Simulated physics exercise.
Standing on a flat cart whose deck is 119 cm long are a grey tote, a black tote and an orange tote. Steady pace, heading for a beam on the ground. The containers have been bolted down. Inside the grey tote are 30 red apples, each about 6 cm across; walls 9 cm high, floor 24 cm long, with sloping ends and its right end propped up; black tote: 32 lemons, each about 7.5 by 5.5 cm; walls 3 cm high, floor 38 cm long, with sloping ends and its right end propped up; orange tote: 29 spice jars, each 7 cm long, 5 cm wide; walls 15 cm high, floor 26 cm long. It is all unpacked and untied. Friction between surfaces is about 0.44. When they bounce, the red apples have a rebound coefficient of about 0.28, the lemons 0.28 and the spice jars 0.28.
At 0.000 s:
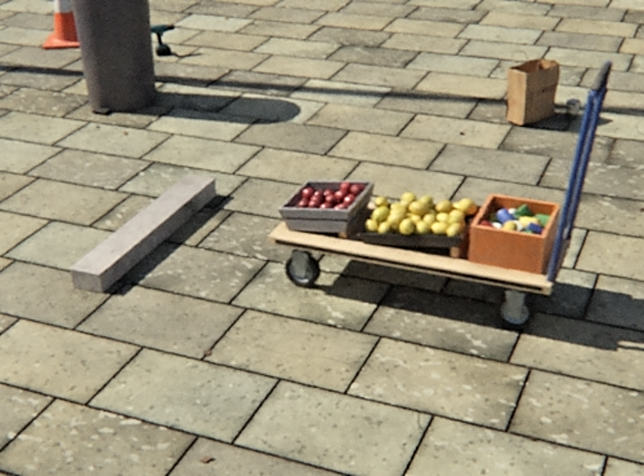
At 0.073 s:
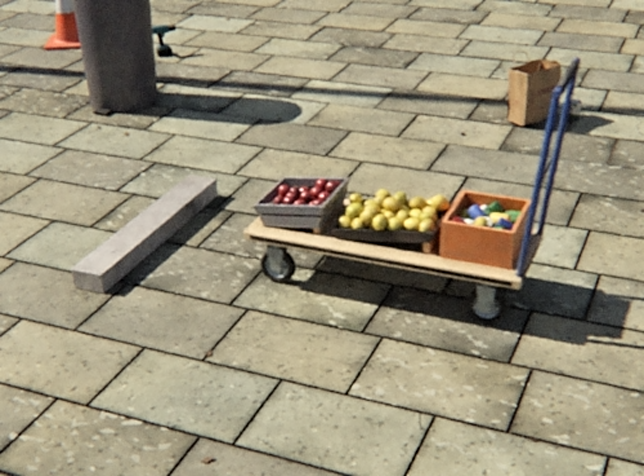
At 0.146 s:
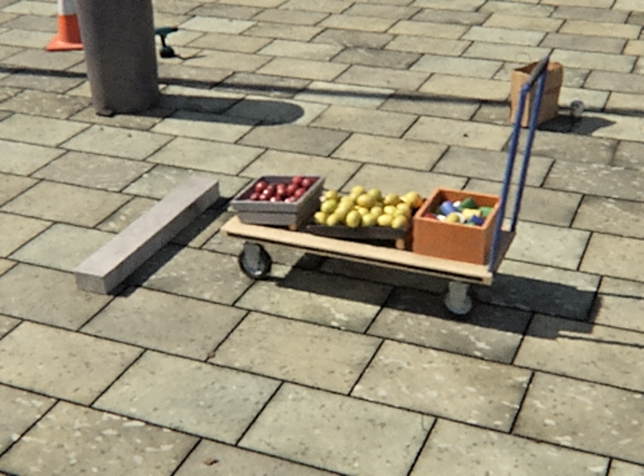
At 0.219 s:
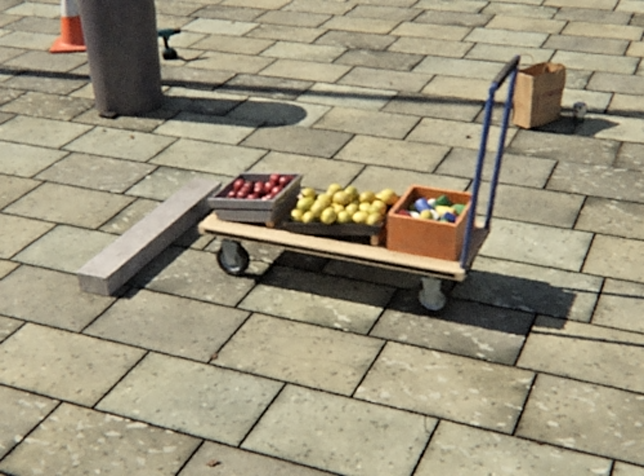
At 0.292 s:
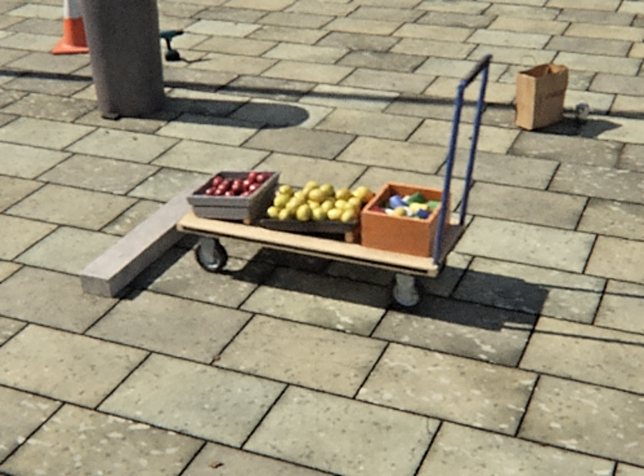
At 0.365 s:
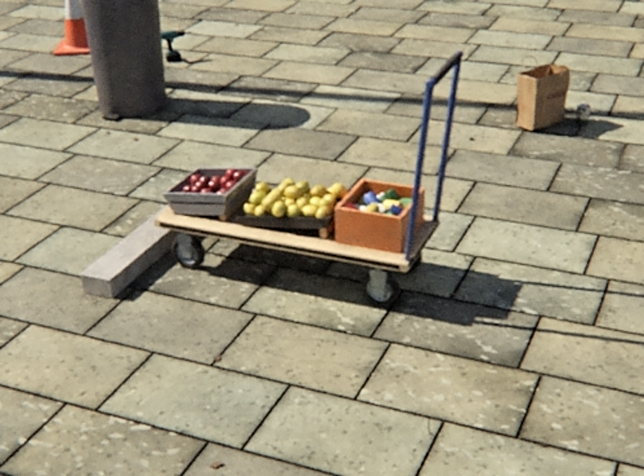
A flat wooden cart with a blue handle rolls steadily leftward across a sunlit paved square, seen from slightly above, closing in on a pale beam lying on the ground. It carries a grey tote of red apples at left, a black tote of lemons in the middle and an orange tote of small mixed-colour items at right. The camera pans slightly while a dark pillar, traffic cone and brown bag stand behind.
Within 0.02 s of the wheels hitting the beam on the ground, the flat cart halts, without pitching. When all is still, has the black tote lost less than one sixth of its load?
No. Most likely the loss is bigger than a sixth of the load.
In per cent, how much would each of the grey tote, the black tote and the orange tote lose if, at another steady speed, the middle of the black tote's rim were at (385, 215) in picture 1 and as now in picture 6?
That would give grey tote 0 %, black tote 20 % and orange tote 0 %.
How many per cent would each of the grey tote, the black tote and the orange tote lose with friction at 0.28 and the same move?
Grey tote 20, black tote 30, orange tote 0 per cent.
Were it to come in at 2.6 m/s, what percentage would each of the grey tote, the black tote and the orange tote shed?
Grey tote 30 %, black tote 40 %, orange tote 10 %.
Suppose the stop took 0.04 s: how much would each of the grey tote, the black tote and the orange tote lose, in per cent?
That way you'd get grey tote at 0, black tote at 20, and orange tote at 0 percent.
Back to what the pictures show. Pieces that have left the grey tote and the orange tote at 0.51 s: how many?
Estimate at that time - grey tote 0, orange tote 0, give or take.
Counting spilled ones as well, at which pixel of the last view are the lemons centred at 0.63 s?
Roughly at (251, 195).
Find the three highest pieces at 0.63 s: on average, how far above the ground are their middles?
42 cm.
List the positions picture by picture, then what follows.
In the first picture (places track the rim corner closest to us here; the camera pans a little), black tote (460, 237); orange tote (542, 236); 71 cm to go; all still inside.
The second picture shows black tote (432, 232); orange tote (511, 232); 59 cm to go.
The third picture shows black tote (405, 229); orange tote (482, 228); 46 cm to go.
The fourth picture shows black tote (379, 226); orange tote (454, 225); 34 cm to go.
The fifth picture shows black tote (353, 222); orange tote (427, 221); 22 cm to go.
The sixth picture shows black tote (327, 219); orange tote (398, 217); 9 cm to go; all still inside.
After 0.41 s, contact.
After 0.51 s, the grey tote has all 30, the black tote is down by 4 of 32 and the orange tote has all 29.
After 0.63 s, the grey tote is down by 1 of 30, the black tote is down by 7 of 32 and the orange tote has all 29.
After 0.86 s, the grey tote is down by 1 of 30, the black tote is down by 8 of 32 and the orange tote has all 29.
Outcome (at 1.36 s), the grey tote is down by 1 of 30, the black tote is down by 9 of 32 and the orange tote has all 29. Asked share, 9 of 32, 28 per cent.
